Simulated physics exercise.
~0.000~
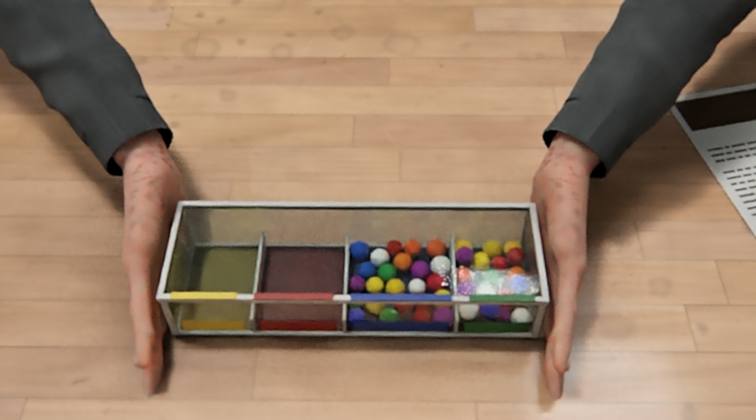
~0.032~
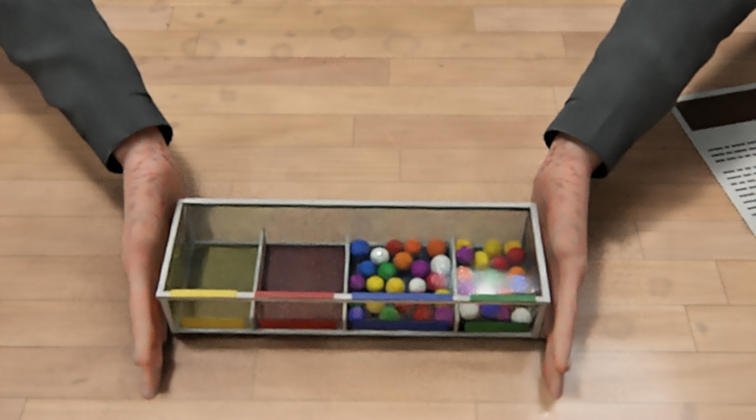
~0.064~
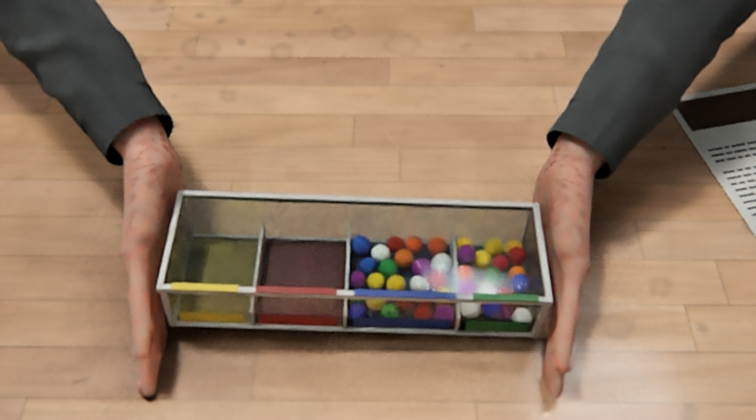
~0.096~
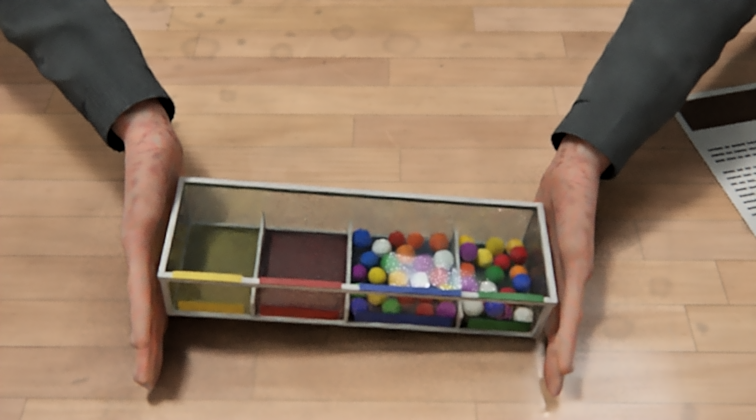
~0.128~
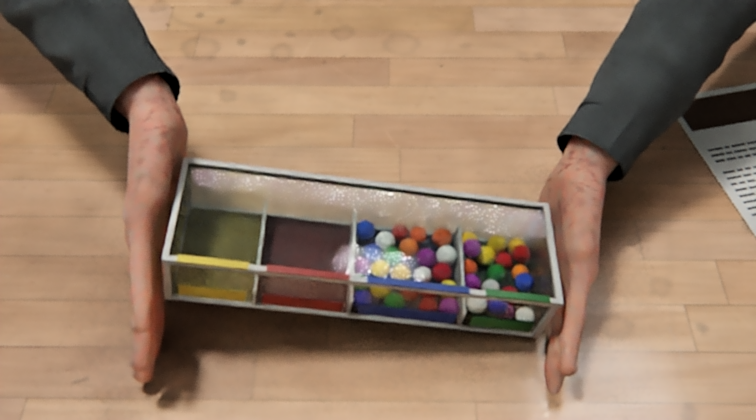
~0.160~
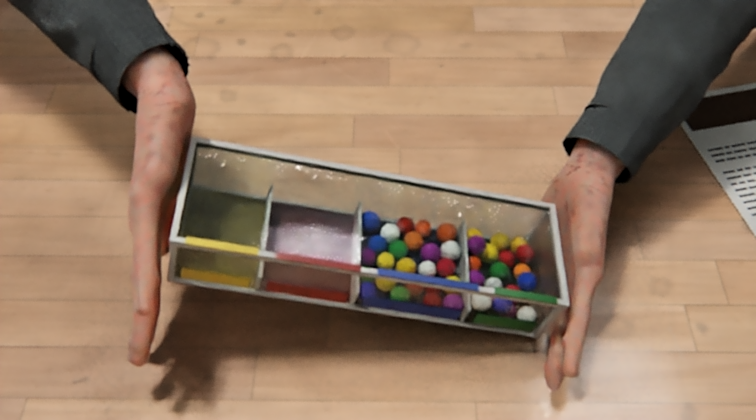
Two hands tilt a clear box of colourful marbles, raising its left end higher.
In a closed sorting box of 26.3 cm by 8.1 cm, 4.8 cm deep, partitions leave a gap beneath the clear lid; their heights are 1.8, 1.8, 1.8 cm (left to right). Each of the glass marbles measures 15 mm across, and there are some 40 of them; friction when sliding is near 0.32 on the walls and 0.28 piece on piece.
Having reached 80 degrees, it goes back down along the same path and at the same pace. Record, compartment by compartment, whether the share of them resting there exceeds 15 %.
Red: Does not exceed; blue: Exceeds; green: Exceeds; yellow: Does not exceed.
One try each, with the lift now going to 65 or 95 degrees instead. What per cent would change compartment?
Some 0 and some 45 per cent, respectively.
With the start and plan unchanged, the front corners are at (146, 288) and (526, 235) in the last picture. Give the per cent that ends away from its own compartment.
Some 75 %.
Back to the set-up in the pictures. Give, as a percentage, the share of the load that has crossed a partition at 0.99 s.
Roughly 35 per cent.
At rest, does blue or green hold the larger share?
That would be the green compartment.
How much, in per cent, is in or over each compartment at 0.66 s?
The split is red at 0, blue at 55, green at 45 and yellow at 0 per cent.
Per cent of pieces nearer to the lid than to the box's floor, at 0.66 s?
Estimate: Near 0 per cent.
After 0.66 s, tilt 80 degrees; blue 55 %, green 45 %.
After 0.99 s, tilt 34 degrees; blue 25 %, green 75 %.
After 1.42 s, tilt 0 degrees; blue 20 %, green 80 %.
At rest (1.9 s), red 0 %, blue 20 %, green 80 %, yellow 0 %.
